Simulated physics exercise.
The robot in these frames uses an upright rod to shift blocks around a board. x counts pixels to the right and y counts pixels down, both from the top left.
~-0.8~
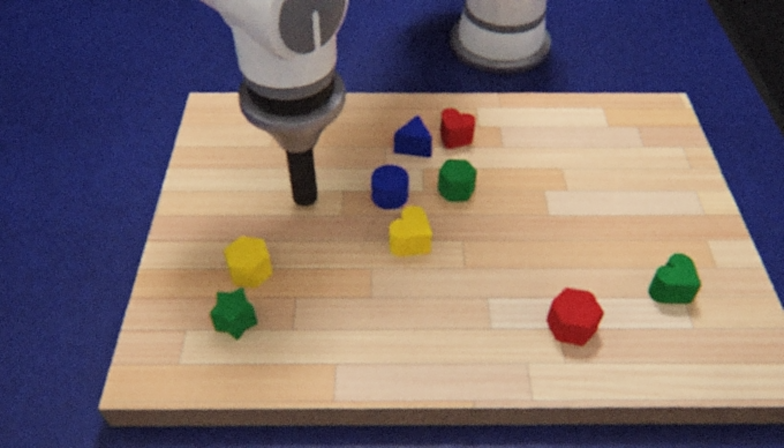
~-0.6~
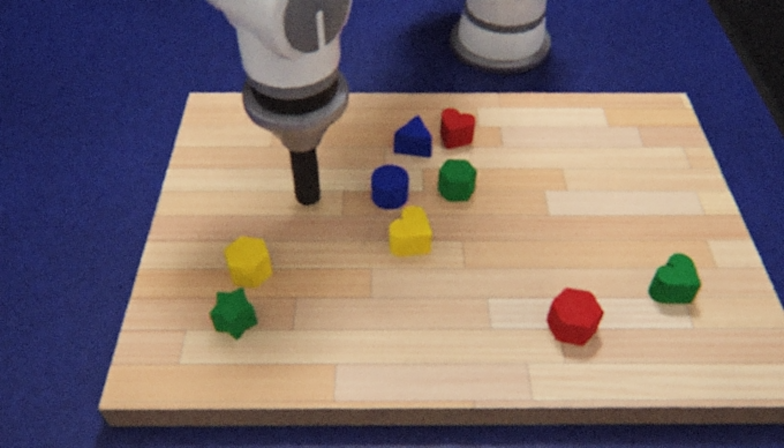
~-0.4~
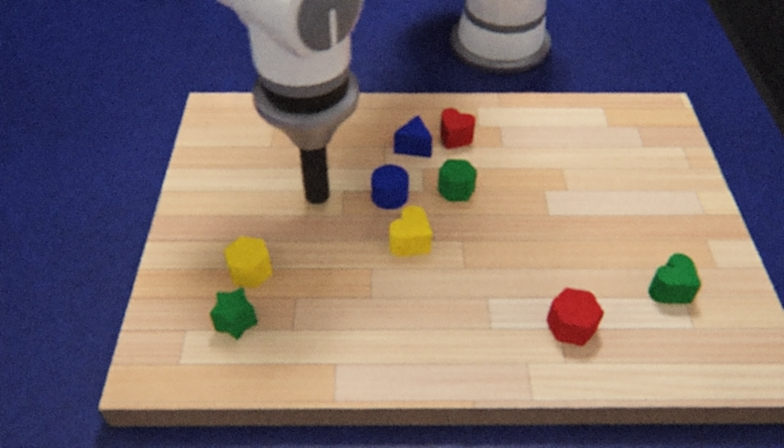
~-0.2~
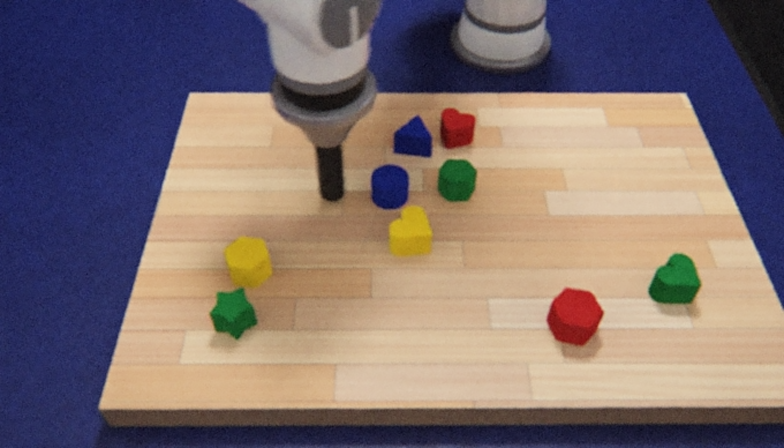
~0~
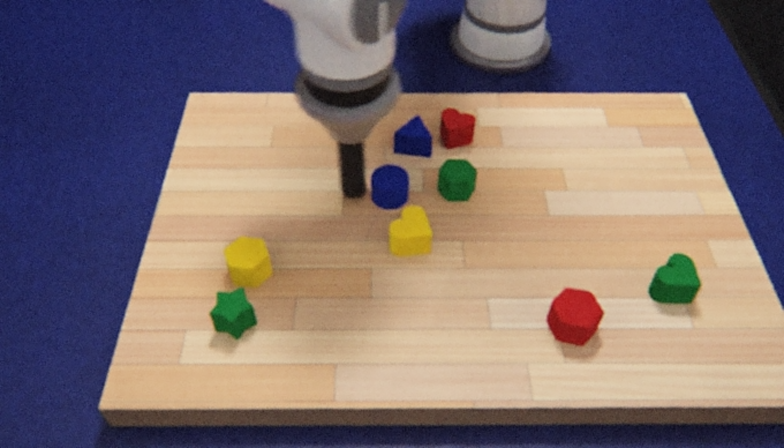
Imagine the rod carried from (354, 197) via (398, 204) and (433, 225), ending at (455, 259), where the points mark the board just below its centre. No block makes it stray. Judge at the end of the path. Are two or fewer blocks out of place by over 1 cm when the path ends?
Yes, that is how it ends up.
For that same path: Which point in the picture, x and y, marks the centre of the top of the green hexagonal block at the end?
The answer is (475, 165).
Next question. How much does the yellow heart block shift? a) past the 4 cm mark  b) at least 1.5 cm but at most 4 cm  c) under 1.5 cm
That would be c.
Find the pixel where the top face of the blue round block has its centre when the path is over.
I'd place it at (441, 174), taking the centre of its top.
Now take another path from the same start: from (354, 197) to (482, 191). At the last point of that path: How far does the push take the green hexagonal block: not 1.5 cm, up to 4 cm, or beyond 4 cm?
Upwards of 4 cm.
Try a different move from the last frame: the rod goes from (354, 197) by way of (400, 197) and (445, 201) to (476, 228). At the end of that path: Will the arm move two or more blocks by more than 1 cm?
Yes, that is how it ends up.
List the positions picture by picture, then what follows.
The first picture shows rod's lower end at (305, 197); blue round block at (390, 177); yellow heart block at (411, 223); green hexagonal block at (458, 170).
The second picture shows rod at (308, 197); blocks still.
The third picture shows rod at (317, 195); blocks still.
The fourth picture shows rod at (332, 193); blocks still.
The fifth picture shows rod at (353, 189); blue round block at (390, 177); yellow heart block at (411, 223); green hexagonal block at (458, 170).
On the path given first. One third of the way, rod at (399, 196); blue round block at (429, 175); green hexagonal block at (463, 169).
Two thirds of the way, rod at (435, 218); blue round block at (441, 174); green hexagonal block at (475, 165), turned 30° clockwise.
At the end, rod at (456, 251); blue round block at (441, 174); yellow heart block still; green hexagonal block at (475, 165), turned 30° clockwise.
